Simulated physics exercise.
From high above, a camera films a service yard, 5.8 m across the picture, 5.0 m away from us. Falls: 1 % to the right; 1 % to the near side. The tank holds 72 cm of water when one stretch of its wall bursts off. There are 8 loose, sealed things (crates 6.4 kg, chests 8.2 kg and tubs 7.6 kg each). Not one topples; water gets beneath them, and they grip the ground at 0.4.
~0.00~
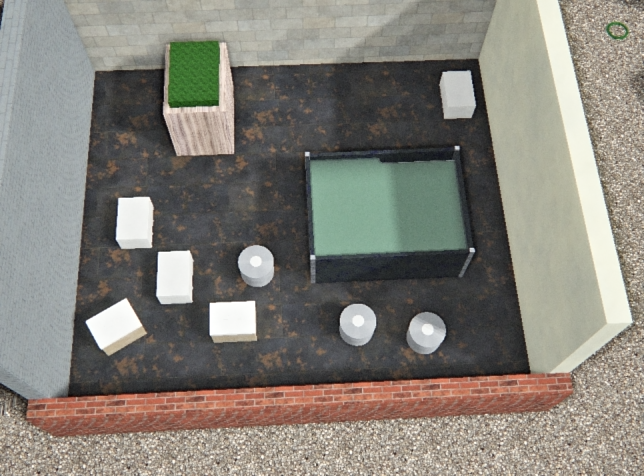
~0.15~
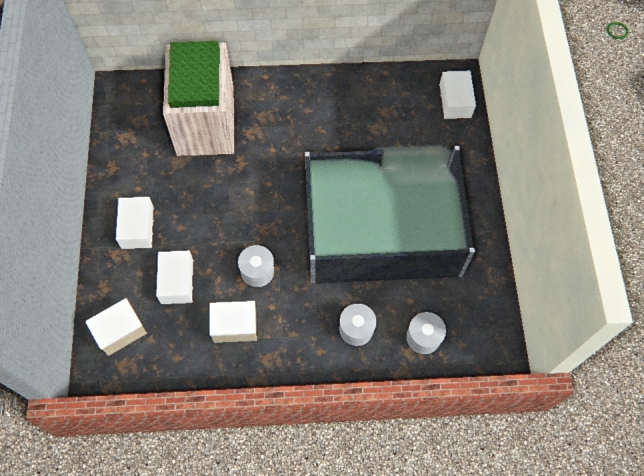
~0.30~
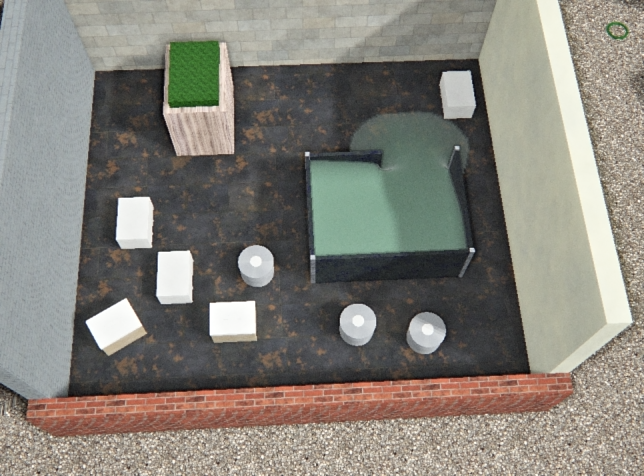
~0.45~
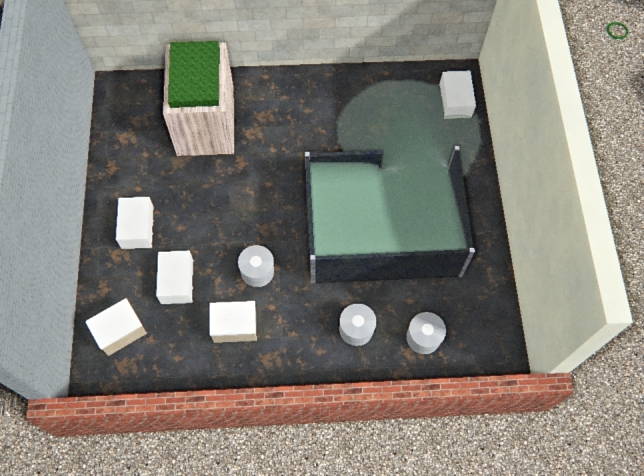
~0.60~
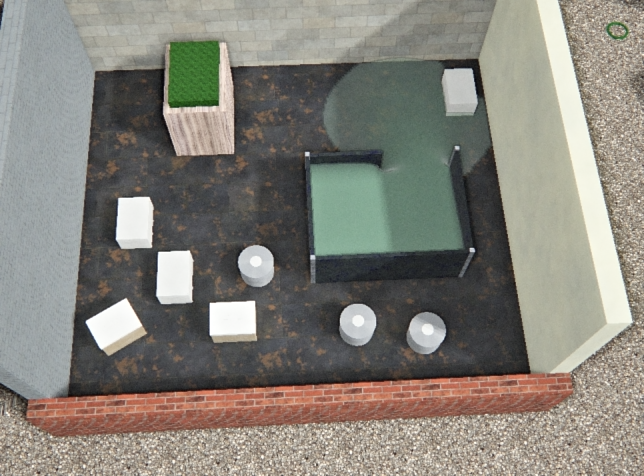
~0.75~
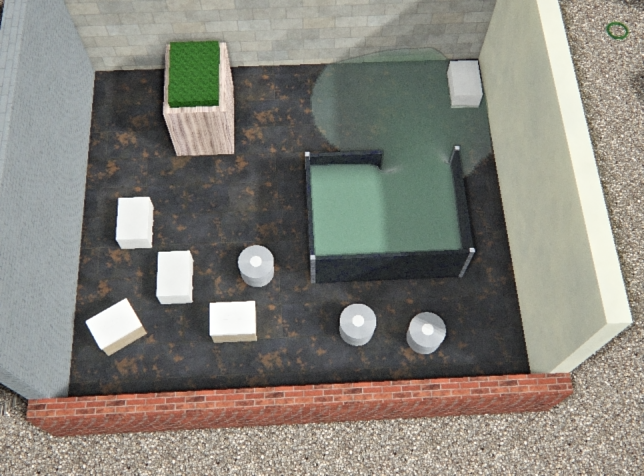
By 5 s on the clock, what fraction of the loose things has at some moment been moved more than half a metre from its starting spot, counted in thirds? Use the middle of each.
It is a third up to two thirds.
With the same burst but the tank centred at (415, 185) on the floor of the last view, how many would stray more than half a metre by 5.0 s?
Result: 6 of them.
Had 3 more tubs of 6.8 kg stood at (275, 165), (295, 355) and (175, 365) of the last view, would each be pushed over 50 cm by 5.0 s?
Answers in order are crosses the line, does not cross and does not cross.
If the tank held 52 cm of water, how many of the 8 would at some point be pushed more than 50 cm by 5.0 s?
Then 1 of them.
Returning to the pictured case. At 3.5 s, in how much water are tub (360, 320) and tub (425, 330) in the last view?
About 0 and 0 cm.
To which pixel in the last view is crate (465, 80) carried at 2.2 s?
Roughly at (419, 57).
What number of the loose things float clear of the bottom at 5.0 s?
2 of them.
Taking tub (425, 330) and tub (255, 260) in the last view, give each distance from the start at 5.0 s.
First: 0 cm. Second: 120 cm.
After 1.1 s 1 of 8 are over 50 cm from their spots; 1 afloat.
After 2.2 s 1 of 8 are over 50 cm from their spots; 1 afloat.
After 3.5 s 1 of 8 are over 50 cm from their spots; 1 afloat.
After 5.0 s 3 of 8 are over 50 cm from their spots, and 3 have been at some point; 2 afloat.
